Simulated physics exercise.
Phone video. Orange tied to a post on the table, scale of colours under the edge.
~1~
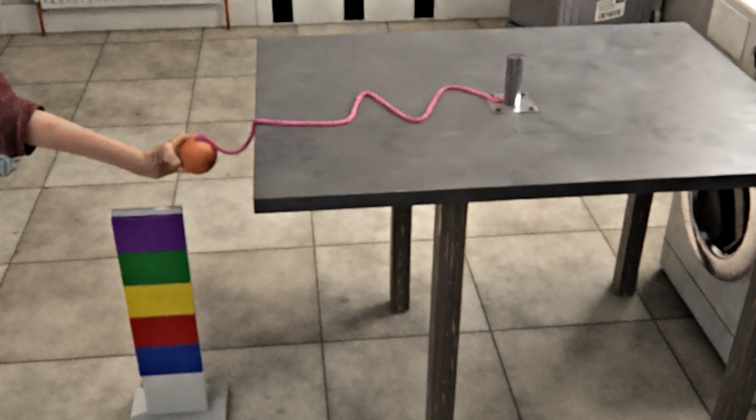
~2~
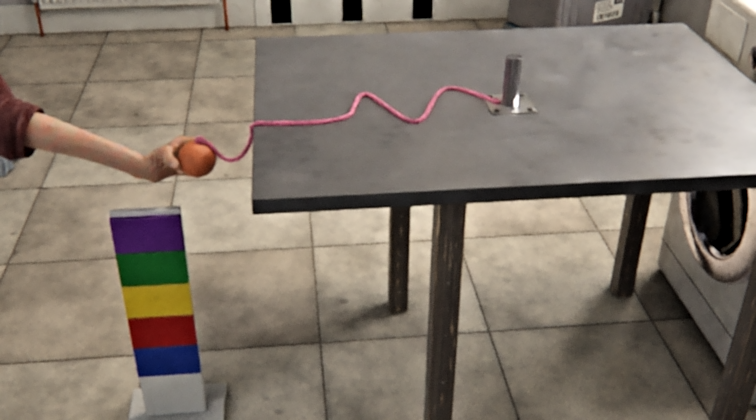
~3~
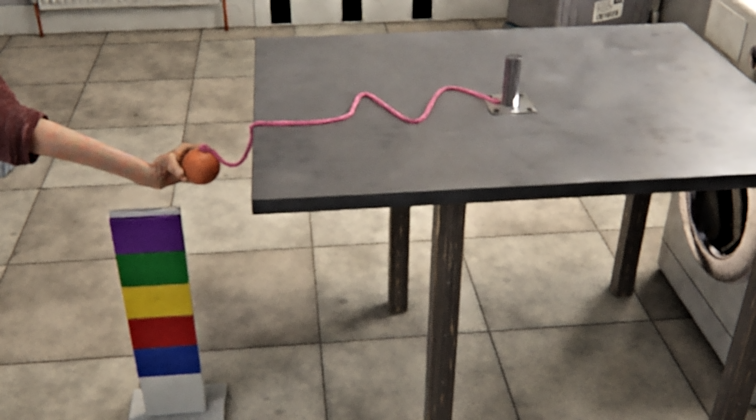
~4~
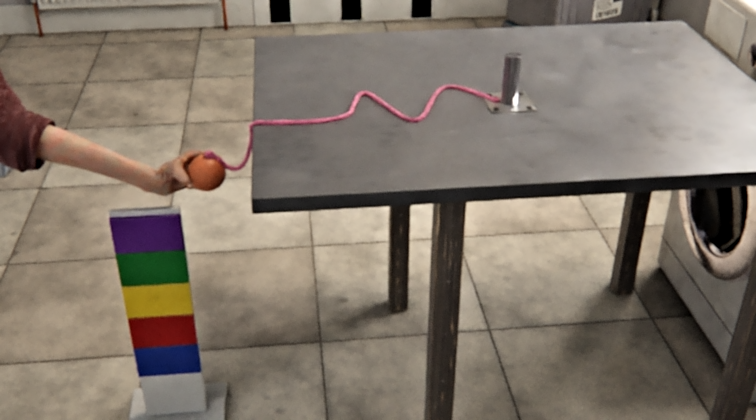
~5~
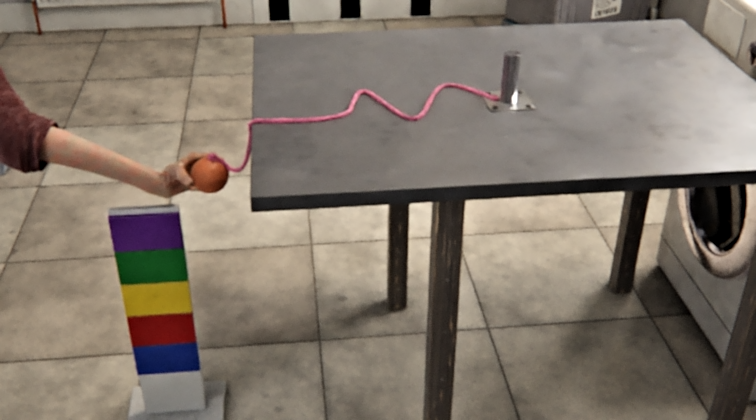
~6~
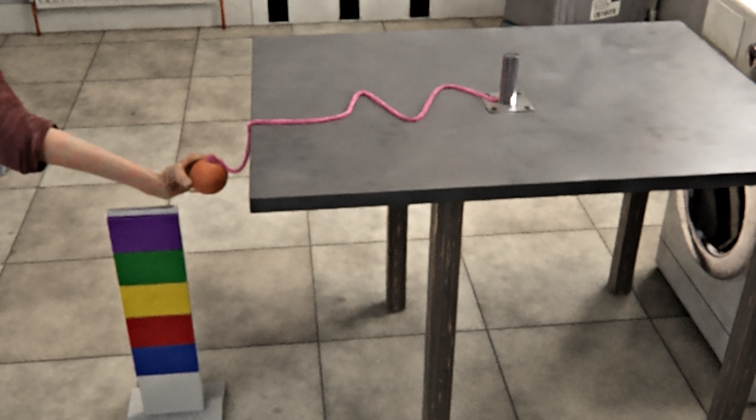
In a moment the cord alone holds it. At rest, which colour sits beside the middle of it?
Its centre is beside red.
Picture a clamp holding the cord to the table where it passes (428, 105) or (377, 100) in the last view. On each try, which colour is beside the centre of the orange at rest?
First try yellow, second try green.
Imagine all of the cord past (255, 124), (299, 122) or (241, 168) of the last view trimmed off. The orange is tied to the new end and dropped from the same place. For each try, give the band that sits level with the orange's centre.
Results, first to last: Green; purple; yellow.
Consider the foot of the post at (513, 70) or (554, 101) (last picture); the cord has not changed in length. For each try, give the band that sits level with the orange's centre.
First try: Yellow; second try: Yellow.
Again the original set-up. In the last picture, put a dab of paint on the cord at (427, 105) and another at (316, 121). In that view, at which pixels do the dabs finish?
At (384, 107), then (256, 186).
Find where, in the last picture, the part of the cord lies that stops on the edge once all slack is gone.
Around (356, 97).
Soon after, orange near (235, 317); level with red.
After that, orange near (294, 311); level with red.
And then, orange near (255, 317); level with red.
In the end, orange near (269, 317); level with red. Its middle rests at the red band.
